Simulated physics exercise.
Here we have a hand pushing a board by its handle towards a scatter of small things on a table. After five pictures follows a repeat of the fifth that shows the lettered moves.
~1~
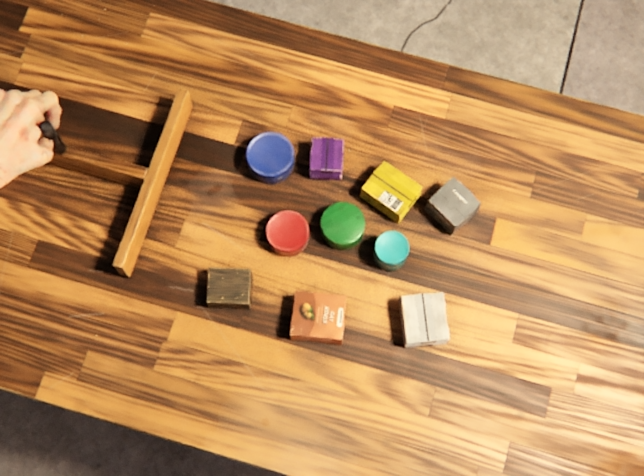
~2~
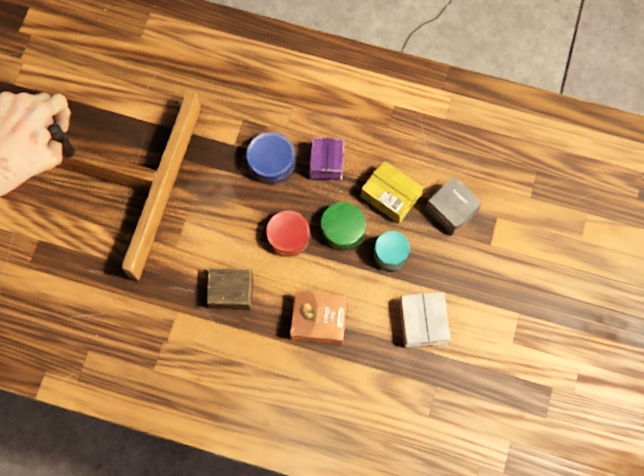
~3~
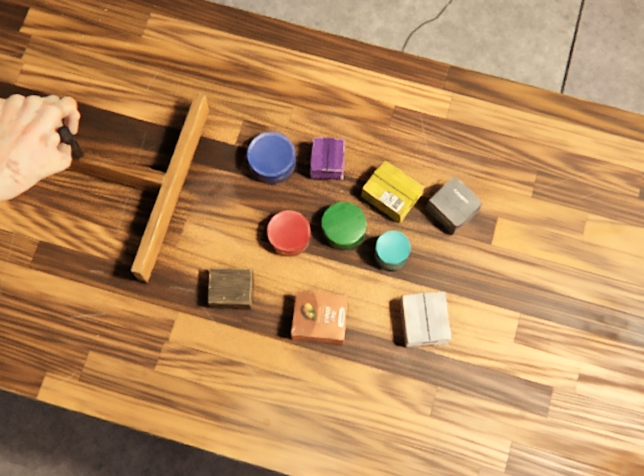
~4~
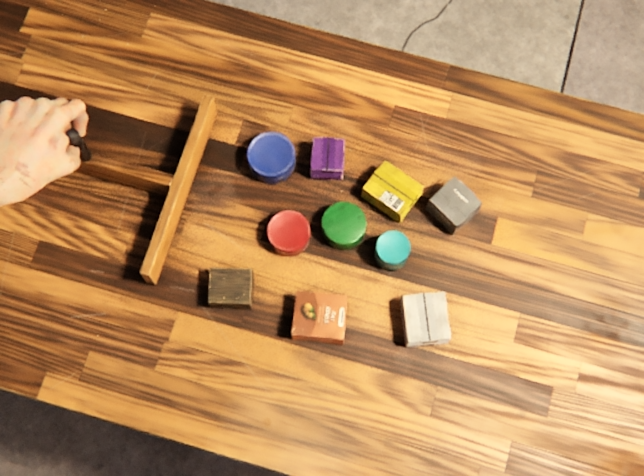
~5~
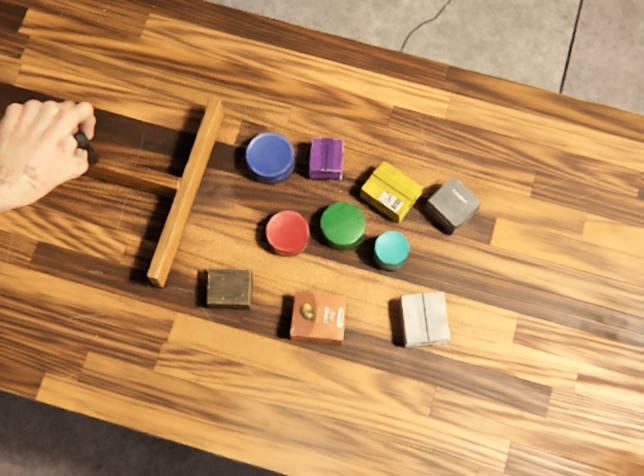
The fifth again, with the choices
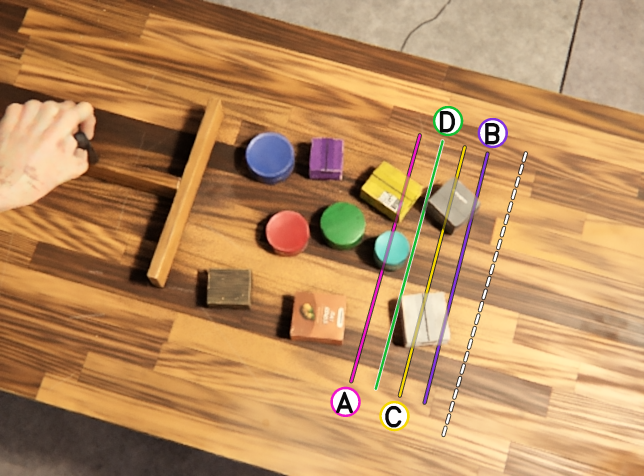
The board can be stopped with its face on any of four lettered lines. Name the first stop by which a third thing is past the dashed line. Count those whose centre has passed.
It can halt at C.
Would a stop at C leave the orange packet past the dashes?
Yes.
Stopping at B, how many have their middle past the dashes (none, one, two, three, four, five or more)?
It has five or more across.
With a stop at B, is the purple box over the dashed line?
No.
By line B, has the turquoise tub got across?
Yes.
On the marked copy, A at (387, 253); B at (457, 273); C at (434, 266); D at (411, 260); the dashed line at (487, 286).
Following C. Soon after the start, board (273, 209); white box (424, 320); grey packet (452, 206); none across.
Later, board (363, 234); grey packet (496, 207); white box (460, 320); none across.
In the end, board (433, 254); white box (522, 332); grey packet (556, 197); five across.
As for the rest, A gets only one across; B gets six across, but is farther than needed; D gets only two across.
